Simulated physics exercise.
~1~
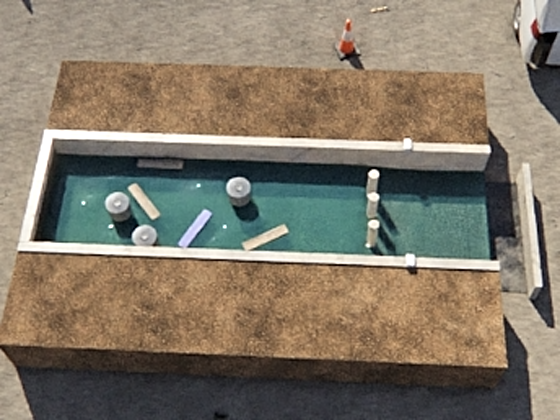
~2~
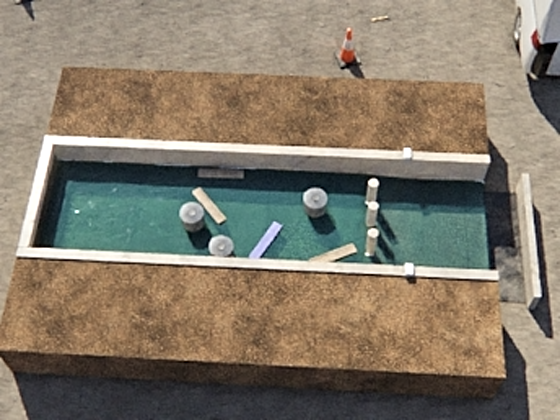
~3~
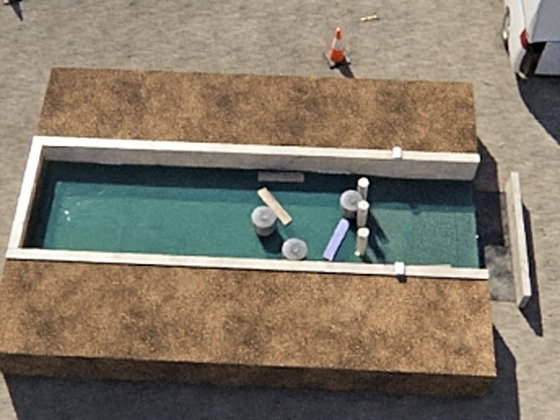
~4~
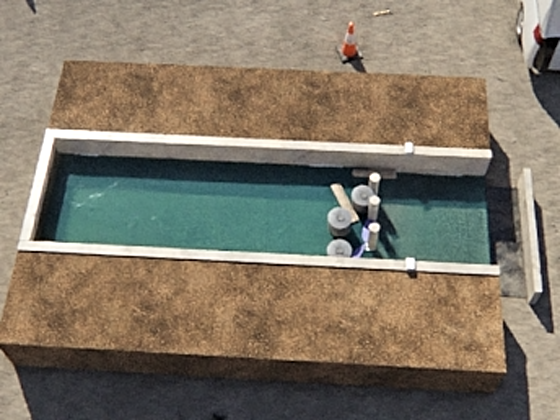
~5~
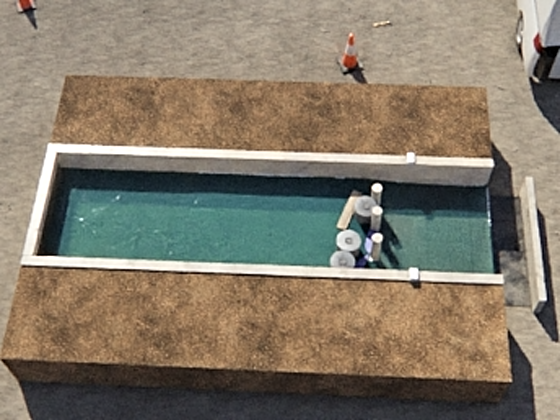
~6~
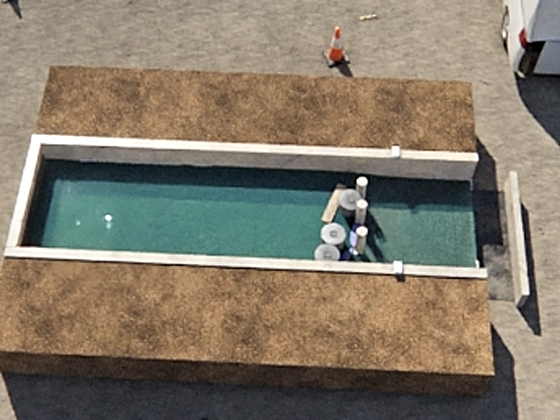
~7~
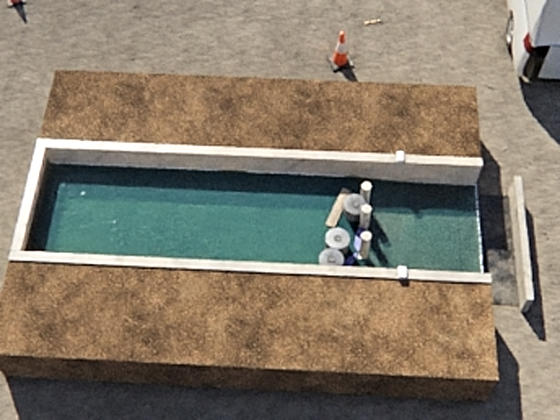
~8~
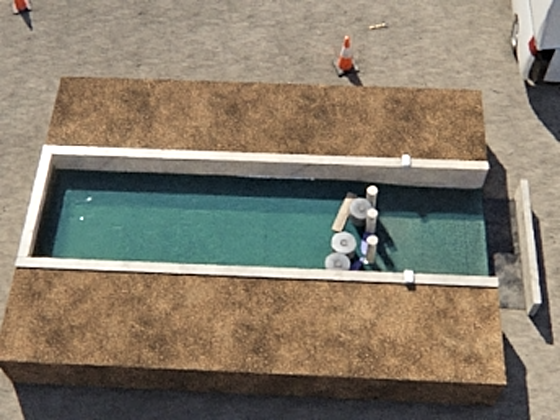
A water channel carries boards and tubs right until several bunch against the upright posts.
